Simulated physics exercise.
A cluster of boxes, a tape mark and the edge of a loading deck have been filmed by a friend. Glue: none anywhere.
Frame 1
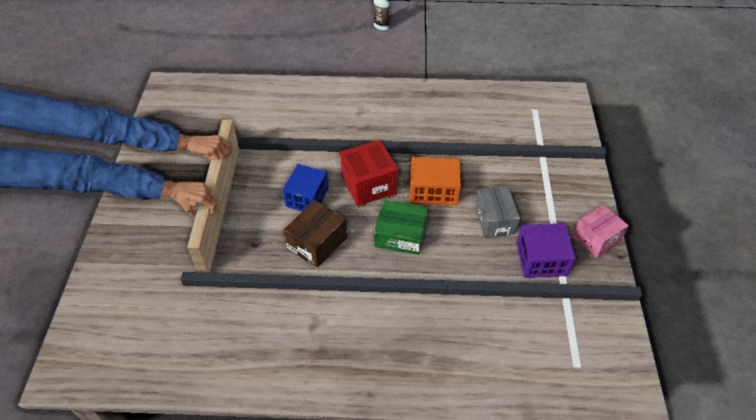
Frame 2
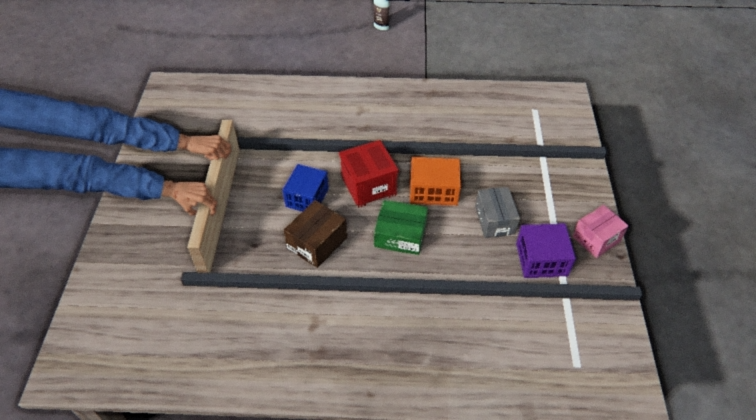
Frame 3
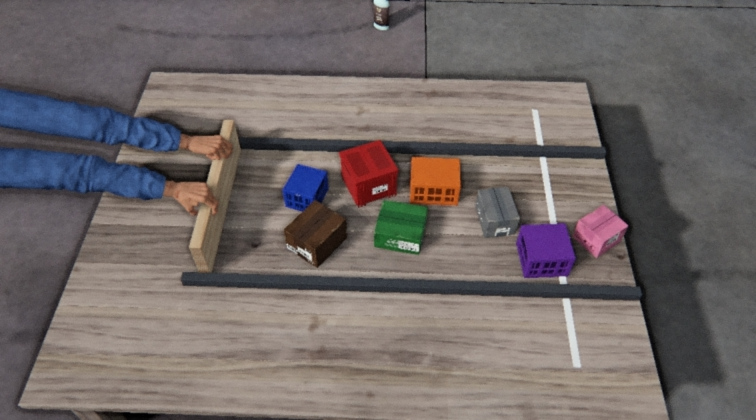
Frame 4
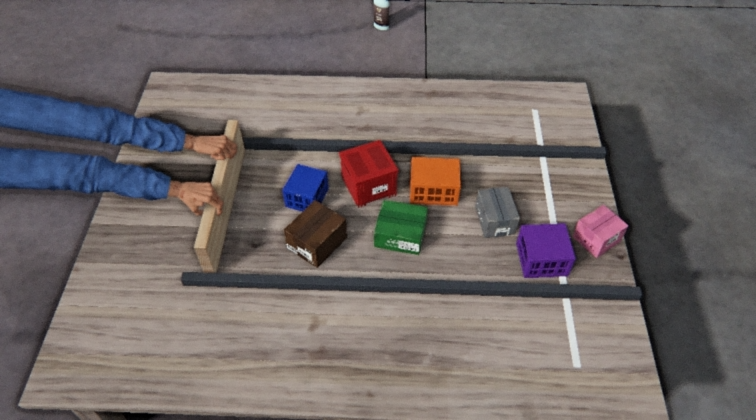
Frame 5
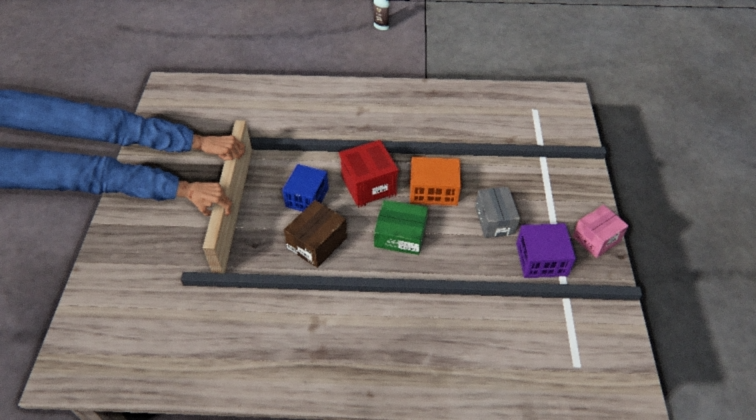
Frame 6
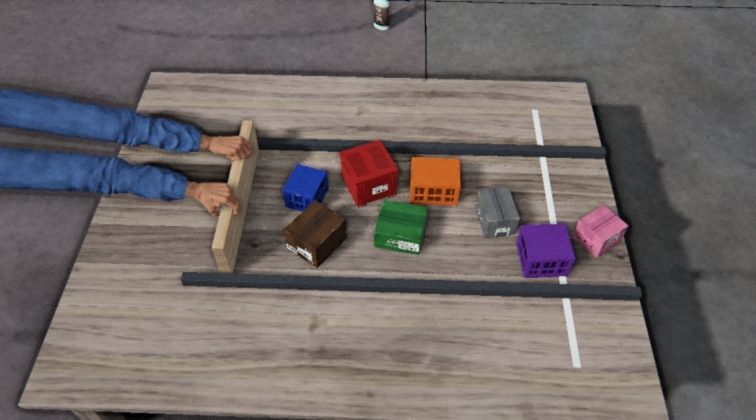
At the start, two hands hold a wooden plank upright at the left of a table, with a loose group of colourful boxes to its right and a white line near the far side. The hands then slide the plank slightly right, while the boxes stay still.
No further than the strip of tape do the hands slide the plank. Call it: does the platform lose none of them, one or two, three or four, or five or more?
It loses three or four.
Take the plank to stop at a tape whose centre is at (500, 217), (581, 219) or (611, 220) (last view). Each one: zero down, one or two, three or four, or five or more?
In the order of the places given: One or two; five or more; five or over.
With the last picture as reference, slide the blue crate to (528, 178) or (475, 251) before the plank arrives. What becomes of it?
In turn it goes over; does not fall.
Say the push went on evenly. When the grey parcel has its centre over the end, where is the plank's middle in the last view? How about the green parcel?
At (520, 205) for the grey parcel; at (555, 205) for the green parcel.
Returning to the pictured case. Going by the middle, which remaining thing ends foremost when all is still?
It's the green parcel.
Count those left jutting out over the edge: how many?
Overhang count: 2.
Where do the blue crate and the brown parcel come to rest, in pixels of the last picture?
Near (568, 195) and (580, 232).
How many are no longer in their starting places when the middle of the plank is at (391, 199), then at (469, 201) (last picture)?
Moved so far: 5, then 8.
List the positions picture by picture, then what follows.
The first frame shows pink parcel (600, 231); purple crate (545, 251); grey parcel (497, 212); plank (216, 194); tape (553, 218).
The second frame shows purple crate (545, 251); blue crate (306, 189).
The third frame shows grey parcel (497, 212); green parcel (401, 227).
The fourth frame shows pink parcel (600, 231); red tote (369, 174).
The fifth frame shows purple crate (545, 251); brown parcel (316, 234).
The sixth frame shows pink parcel (600, 231); purple crate (545, 251); grey parcel (497, 212); plank (238, 194); tape (553, 218).
A little later, none off yet; pink parcel at rest near (600, 231); purple crate at rest near (545, 251); grey parcel at rest near (497, 213).
When it is over, the number that fall off is three or four; down, orange crate, grey parcel, purple crate and pink parcel.
